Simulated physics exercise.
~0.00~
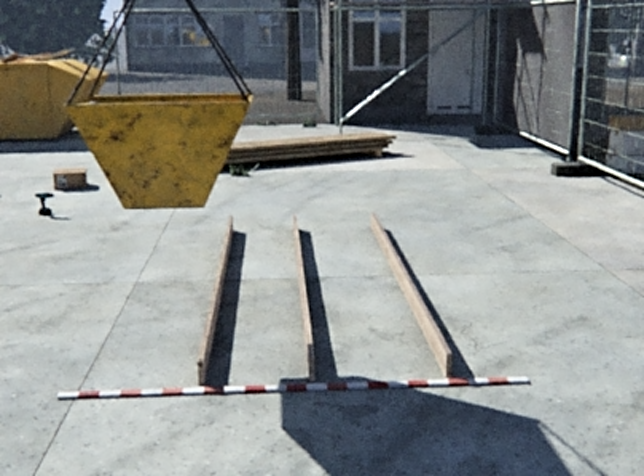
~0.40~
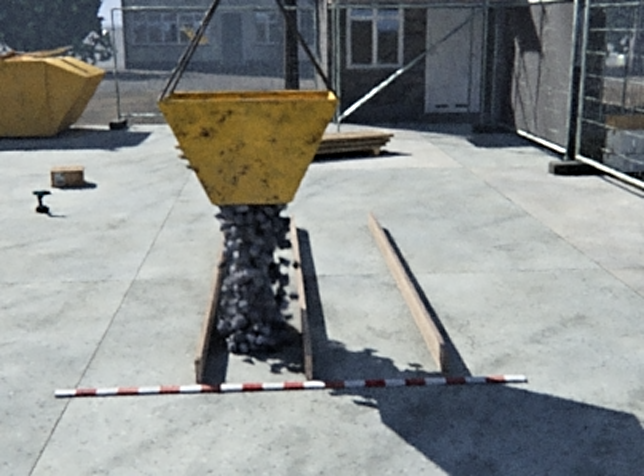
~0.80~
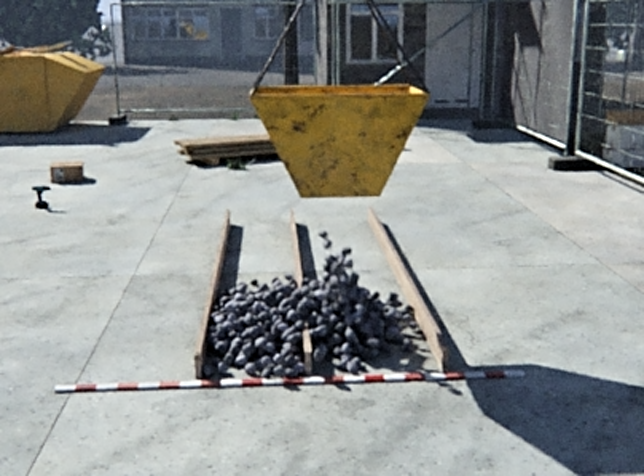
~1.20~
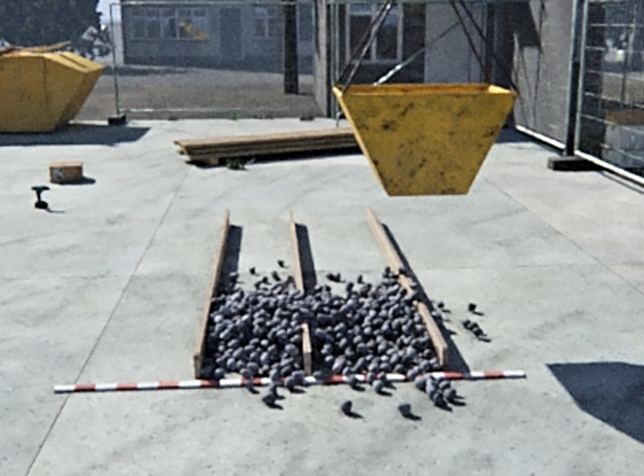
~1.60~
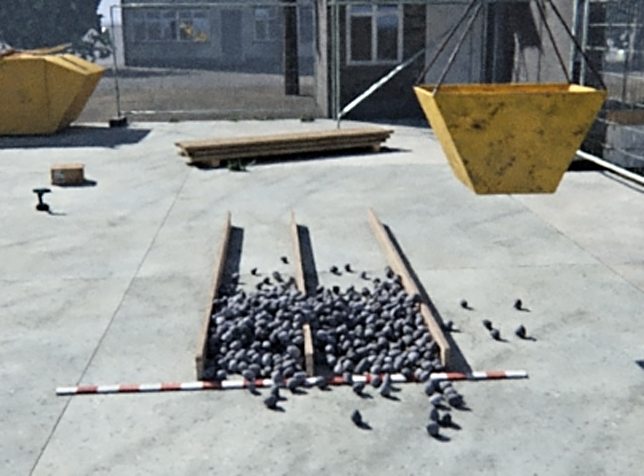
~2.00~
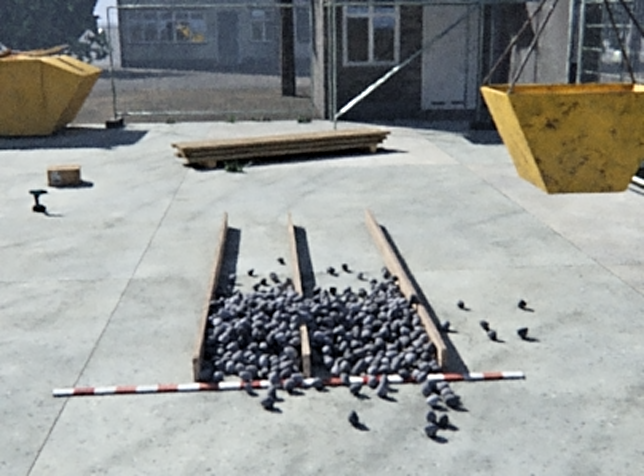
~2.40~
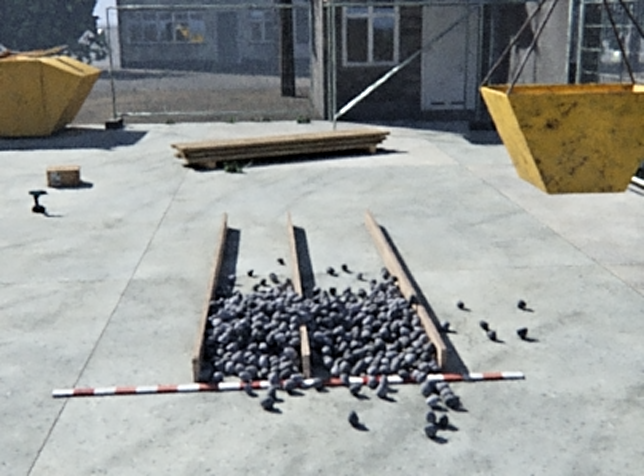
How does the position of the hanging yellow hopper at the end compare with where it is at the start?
At the start the hopper hangs at the upper left, to the left of most of the planks, and by the end it hangs at the far right edge of the view, well to the right of the bays.
